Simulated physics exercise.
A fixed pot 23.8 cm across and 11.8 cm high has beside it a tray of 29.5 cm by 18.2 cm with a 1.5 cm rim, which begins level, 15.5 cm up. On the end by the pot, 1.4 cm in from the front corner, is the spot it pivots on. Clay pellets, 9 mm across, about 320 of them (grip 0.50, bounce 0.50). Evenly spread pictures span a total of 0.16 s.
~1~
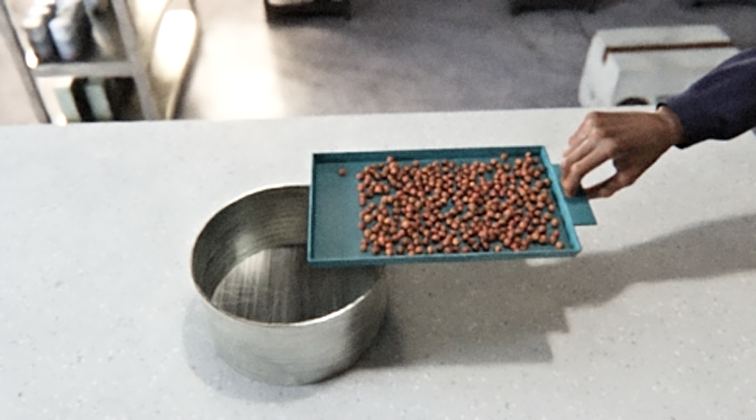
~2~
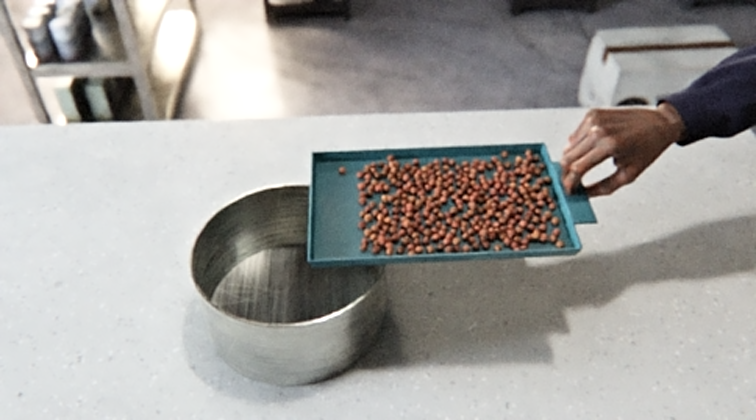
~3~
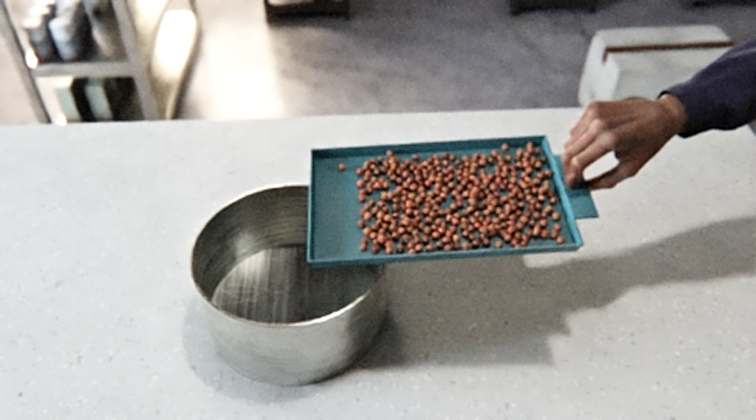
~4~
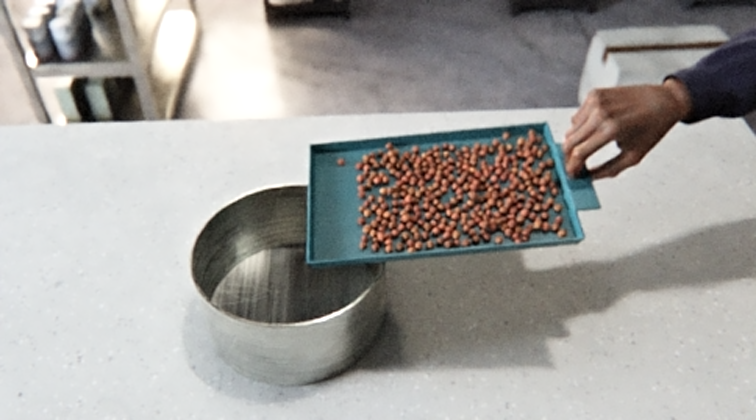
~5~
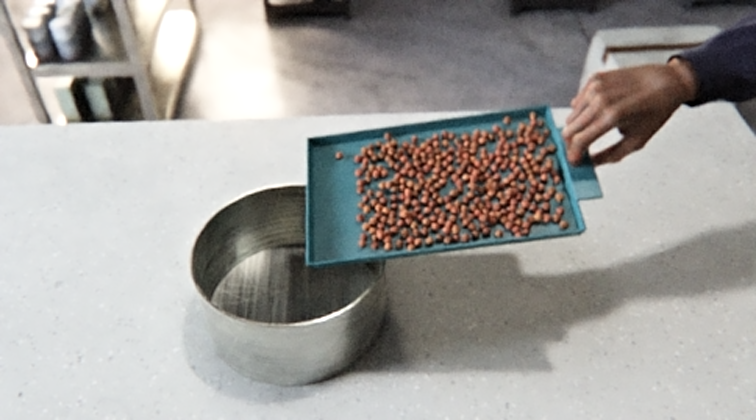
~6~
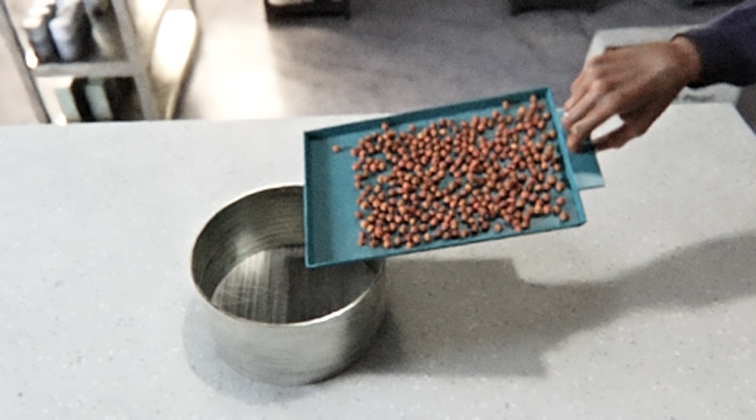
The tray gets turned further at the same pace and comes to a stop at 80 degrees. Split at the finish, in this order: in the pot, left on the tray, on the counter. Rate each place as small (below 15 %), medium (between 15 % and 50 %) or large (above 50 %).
Pot - medium; left on the tray - small; counter - large.
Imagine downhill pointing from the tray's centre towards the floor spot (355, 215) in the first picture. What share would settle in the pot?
Something like 85 per cent of the pieces.
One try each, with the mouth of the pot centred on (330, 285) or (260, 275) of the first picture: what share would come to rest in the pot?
Around 75 per cent, then around 55 per cent.
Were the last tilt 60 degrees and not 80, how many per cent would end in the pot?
The pot would get around 25 per cent.
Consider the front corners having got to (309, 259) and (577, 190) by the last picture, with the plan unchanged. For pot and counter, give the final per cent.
Pot: 90, counter: 5.
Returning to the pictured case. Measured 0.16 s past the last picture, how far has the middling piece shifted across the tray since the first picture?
Roughly 1 cm.
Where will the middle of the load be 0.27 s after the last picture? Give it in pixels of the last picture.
The load's centre is near (387, 203) at that time.
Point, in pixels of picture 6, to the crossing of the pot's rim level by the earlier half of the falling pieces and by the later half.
First half close to (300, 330), second half close to (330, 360).
Then, 0.16 s after the last picture, tilt 51 degrees; the tray holds 100 %, the pot 0 %.
Then, 0.27 s after the last picture, tilt 72 degrees; the tray holds 100 %, the pot 0 %.
Then, 0.52 s after the last picture, tilt 80 degrees; the tray holds 5 %, the pot 30 %.
In the end, pot 35 %, tray 5 %, counter 60 %.
